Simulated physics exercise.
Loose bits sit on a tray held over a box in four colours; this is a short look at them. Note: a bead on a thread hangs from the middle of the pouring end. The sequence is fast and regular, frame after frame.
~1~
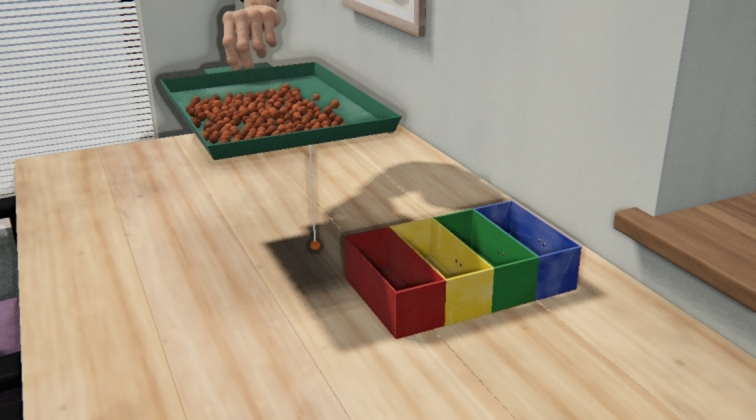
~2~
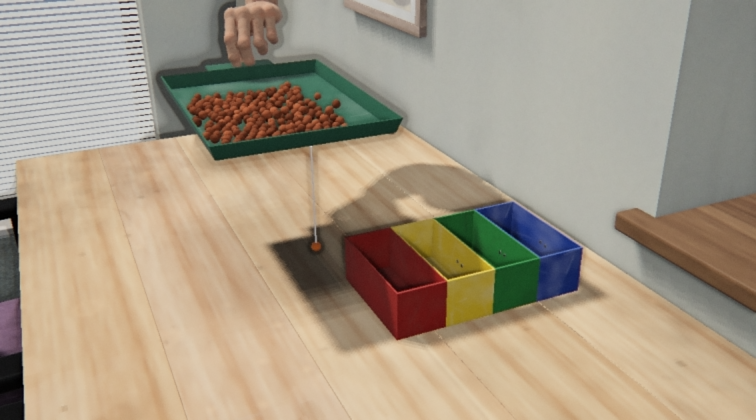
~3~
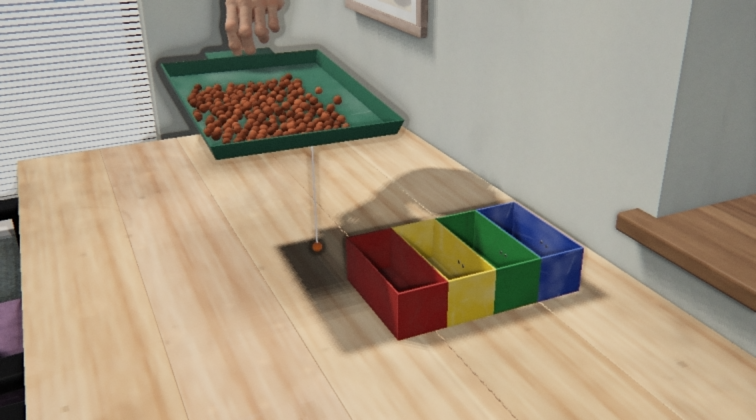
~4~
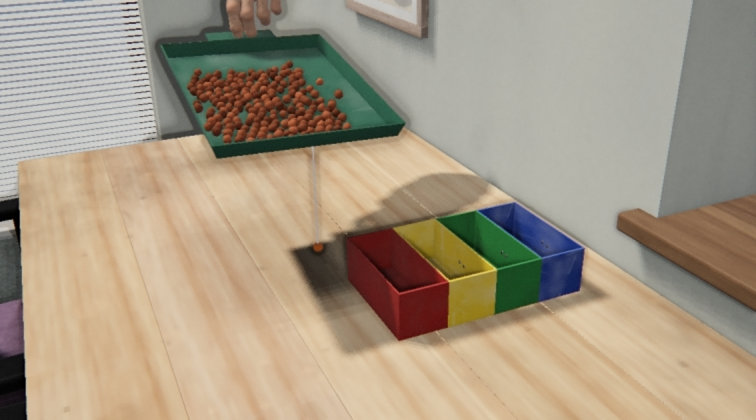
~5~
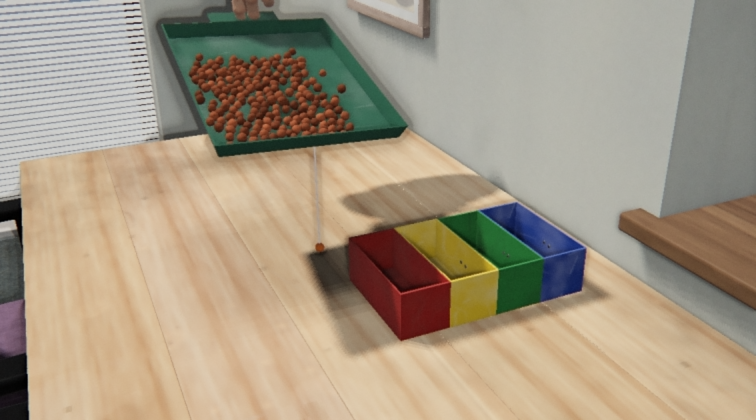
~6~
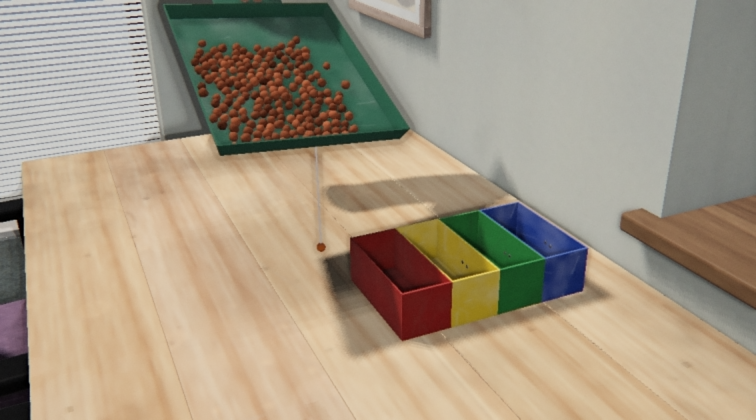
Green tray of reddish-brown pellets tilting steadily as a hand raises its far side above a box in four colours.
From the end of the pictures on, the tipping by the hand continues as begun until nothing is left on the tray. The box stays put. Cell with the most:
Red.
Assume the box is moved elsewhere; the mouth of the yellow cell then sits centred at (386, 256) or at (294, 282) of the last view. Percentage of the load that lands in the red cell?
The first try gives 30 per cent, the second 0 per cent.
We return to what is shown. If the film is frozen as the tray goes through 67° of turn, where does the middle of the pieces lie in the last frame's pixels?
About (323, 118).
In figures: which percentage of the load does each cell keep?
Red cell: Around 40 percent; yellow cell: Around 10 percent; green cell: Around 0 percent; blue cell: Around 0 percent.
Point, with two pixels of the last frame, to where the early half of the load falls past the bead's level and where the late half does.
Starting near (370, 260), moving on to near (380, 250).
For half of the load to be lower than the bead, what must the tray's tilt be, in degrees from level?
The tilt then is about 100°.
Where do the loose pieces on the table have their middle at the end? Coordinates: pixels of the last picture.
Close to pixel (349, 338) in the last view.
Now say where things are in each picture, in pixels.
In the first frame, corners of the pouring end at (213, 143) and (395, 116), level; middle of the load at (265, 116), clay pellets; bead on its thread at (315, 245); red cell at (421, 305); yellow cell at (469, 292); green cell at (515, 280); blue cell at (558, 269).
In the second frame, corners of the pouring end at (214, 144) and (396, 117), level; middle of the load at (266, 115).
In the third frame, corners of the pouring end at (215, 143) and (398, 119), tipped barely, lowest at the right corner; middle of the load at (267, 110).
In the fourth frame, corners of the pouring end at (217, 143) and (399, 121), tipped a little, lowest at the right corner; middle of the load at (268, 103).
In the fifth frame, corners of the pouring end at (219, 142) and (402, 123), tipped clearly, lowest at the right corner; middle of the load at (270, 96).
In the sixth frame, corners of the pouring end at (221, 142) and (403, 126), tipped clearly, lowest at the right corner; middle of the load at (274, 91), a small part on the move; red cell at (427, 307); yellow cell at (475, 294); green cell at (521, 282); blue cell at (565, 271).
Soon, tray tipped steeply; nearly all on the tray; a small part falling or outside the box.
A while on, tray tipped past a quarter turn; a small part on the tray; about a quarter in the red cell; a small part in the yellow cell; about two thirds falling or outside the box.
Towards the end, tray tipped past a quarter turn; about a third in the red cell; a small part in the yellow cell; about half falling or outside the box.
Finally, tray tipped past a quarter turn; about a third in the red cell; a small part in the yellow cell; none in the green cell; none in the blue cell; about half outside the box.
